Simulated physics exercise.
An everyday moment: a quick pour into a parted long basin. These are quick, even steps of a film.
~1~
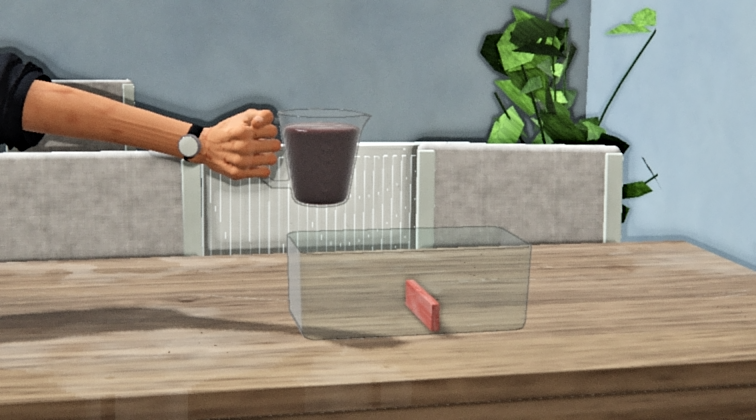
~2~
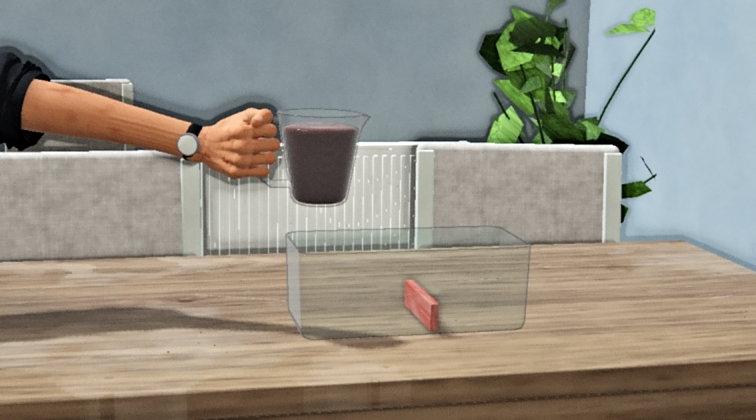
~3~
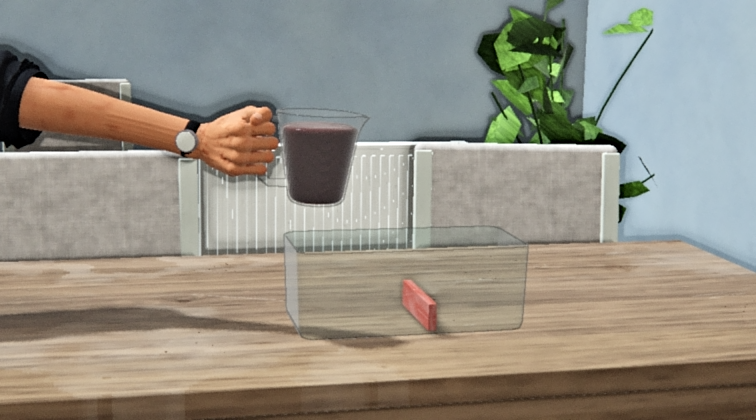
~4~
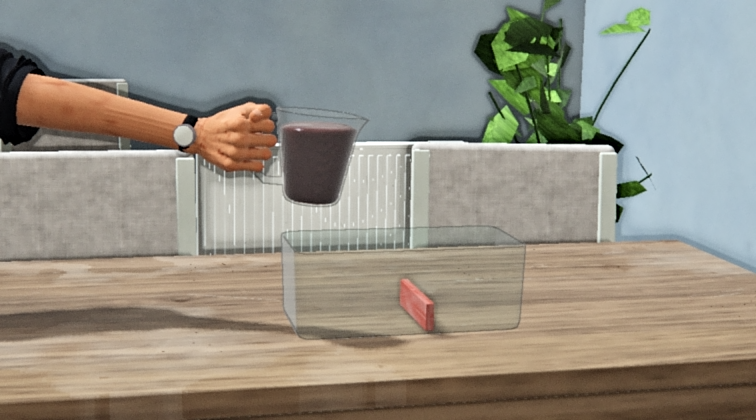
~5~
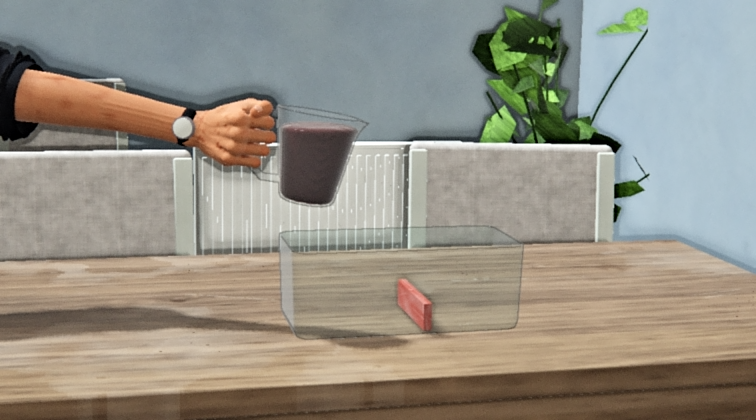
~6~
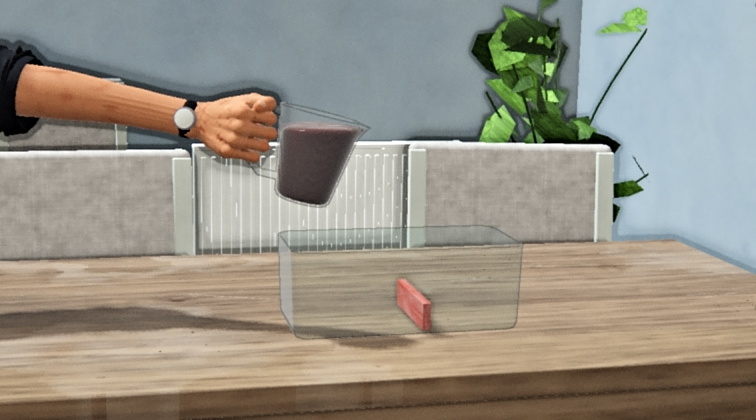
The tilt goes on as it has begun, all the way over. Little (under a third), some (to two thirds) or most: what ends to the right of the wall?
It comes to from a third to two thirds.
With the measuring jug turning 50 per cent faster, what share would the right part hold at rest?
It comes to 30 per cent or so.
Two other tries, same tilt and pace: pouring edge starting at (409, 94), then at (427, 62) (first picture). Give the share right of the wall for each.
Near 95 % and 75 %.
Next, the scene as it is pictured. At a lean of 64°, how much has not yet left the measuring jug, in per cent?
About 75 per cent.
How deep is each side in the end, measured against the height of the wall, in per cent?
The left part 40 per cent, the right part 40.
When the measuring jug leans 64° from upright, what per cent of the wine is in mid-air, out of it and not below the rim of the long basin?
Some 15 per cent.
A moment on, the measuring jug is tipped part way and 74 per cent is still to pour, 3 is left of the wall and 7 right of it.
Next, the measuring jug is tipped on its side and 22 per cent is still to pour, 26 is left of the wall and 39 right of it.
Then the measuring jug is tipped right over and 1 per cent is still to pour, 56 is left of the wall and 42 right of it.
Later the measuring jug is tipped right over and 0 per cent is still to pour, 56 is left of the wall and 43 right of it.
In the end 56 per cent lies left of the wall, 43 right of it and 1 outside.
